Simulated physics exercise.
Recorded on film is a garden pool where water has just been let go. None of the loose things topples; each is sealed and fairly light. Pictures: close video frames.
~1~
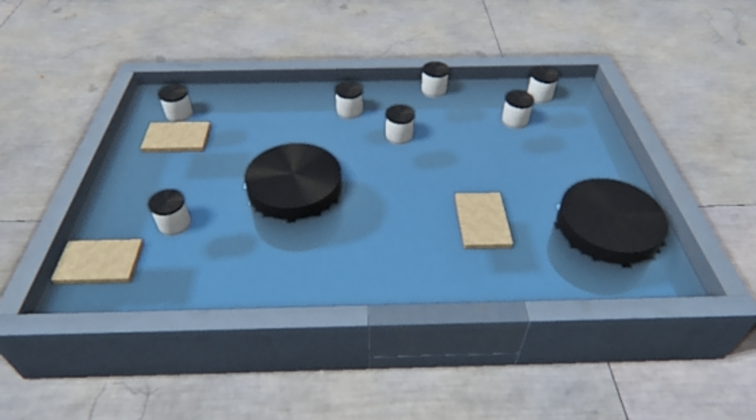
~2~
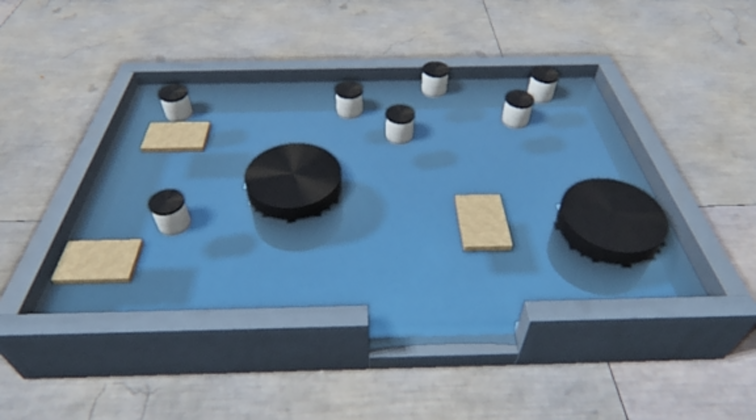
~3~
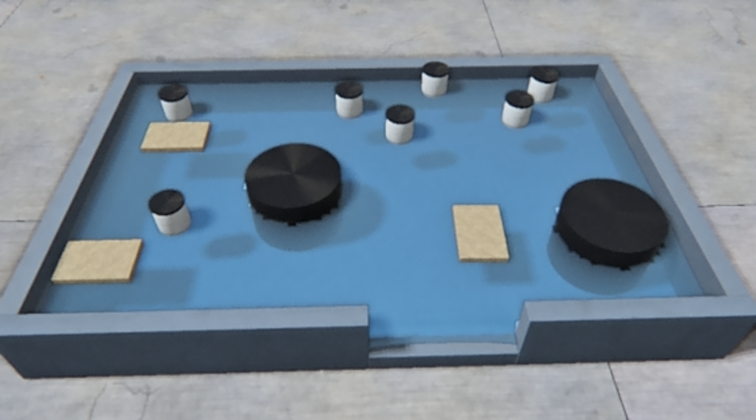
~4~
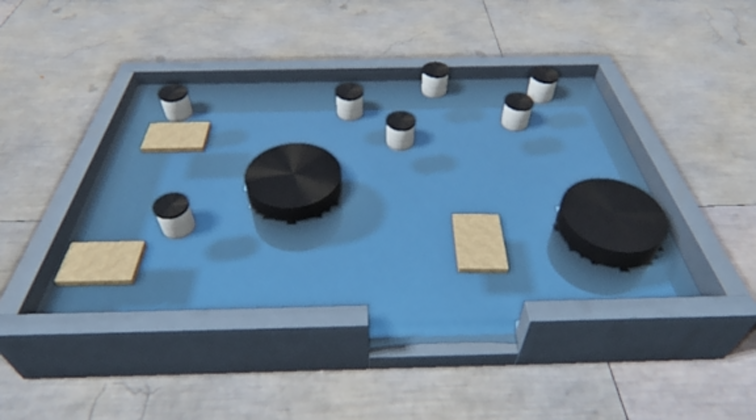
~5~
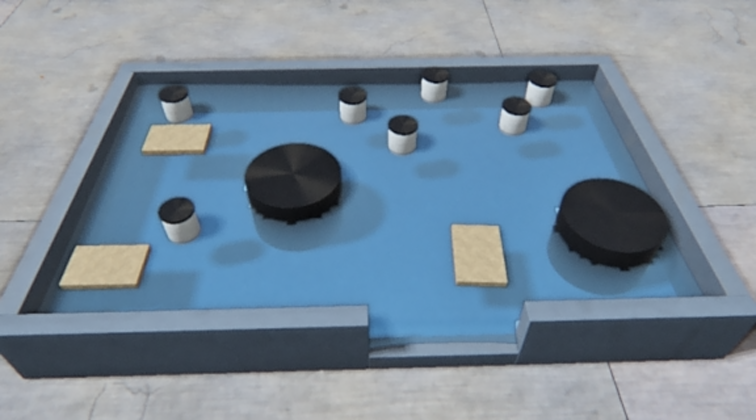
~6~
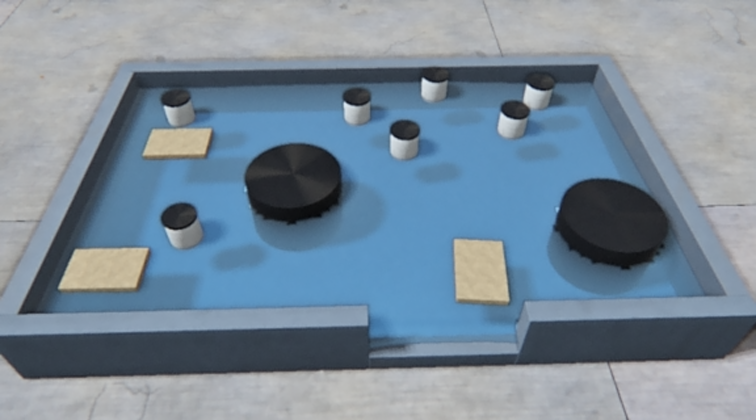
The video shows a blue pool holding white pails with black tops, tan floats and two large black round objects; a section of the front wall opens, then the pails and floats drift slightly, mostly toward the front.
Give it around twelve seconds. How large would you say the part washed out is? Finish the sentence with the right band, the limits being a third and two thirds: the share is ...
The share is under a third.
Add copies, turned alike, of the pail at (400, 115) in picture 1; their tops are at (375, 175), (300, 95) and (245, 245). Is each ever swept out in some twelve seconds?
The three, in sequence: Departs, remains behind and departs.
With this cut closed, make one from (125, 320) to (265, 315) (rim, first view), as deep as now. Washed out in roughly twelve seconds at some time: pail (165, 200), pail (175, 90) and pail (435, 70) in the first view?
Item one leaves at some point, item two never gets out, item three never gets out.
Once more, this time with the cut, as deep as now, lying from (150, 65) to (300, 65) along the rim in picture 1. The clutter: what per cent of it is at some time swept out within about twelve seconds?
Estimated share: Around 60 %.
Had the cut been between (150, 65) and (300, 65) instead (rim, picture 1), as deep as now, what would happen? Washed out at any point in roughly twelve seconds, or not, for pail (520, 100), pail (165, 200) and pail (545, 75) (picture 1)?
Result, in listed order: Retained / exited / retained.
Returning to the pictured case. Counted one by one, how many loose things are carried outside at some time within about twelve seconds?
Count: 1.
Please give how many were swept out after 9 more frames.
That makes 1.
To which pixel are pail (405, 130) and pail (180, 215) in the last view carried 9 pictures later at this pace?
I'd expect them close to (420, 166) and (215, 241).
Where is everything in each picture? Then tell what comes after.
A float at (483, 217) floats; a pail at (400, 114) floats; 0 of 10 have shifted, in the first frame.
A float at (483, 219), afloat; a pail at (400, 114), afloat; 0 of 10 have shifted, in the second frame.
A float at (480, 230) floats, close to its start; a pail at (400, 114), afloat; 1 of 10 have shifted, in the third frame.
A float at (480, 240) floats, close to its start; a pail at (401, 120), afloat, close to its start; 1 of 10 have shifted, in the fourth frame.
A float at (479, 252) floats, close to its start; a pail at (403, 124), afloat, close to its start; 5 of 10 have shifted, in the fifth frame.
A float at (481, 268), afloat, a stride from its start; a pail at (405, 129), afloat, close to its start; 7 of 10 have shifted, in the sixth frame.
A moment on, 0 of 10 are out; 10 afloat.
Next, 1 of 10 are out; 9 afloat.
Later, 1 of 10 are out; 9 afloat.
In the end, 1 of 10 are out; 9 afloat.
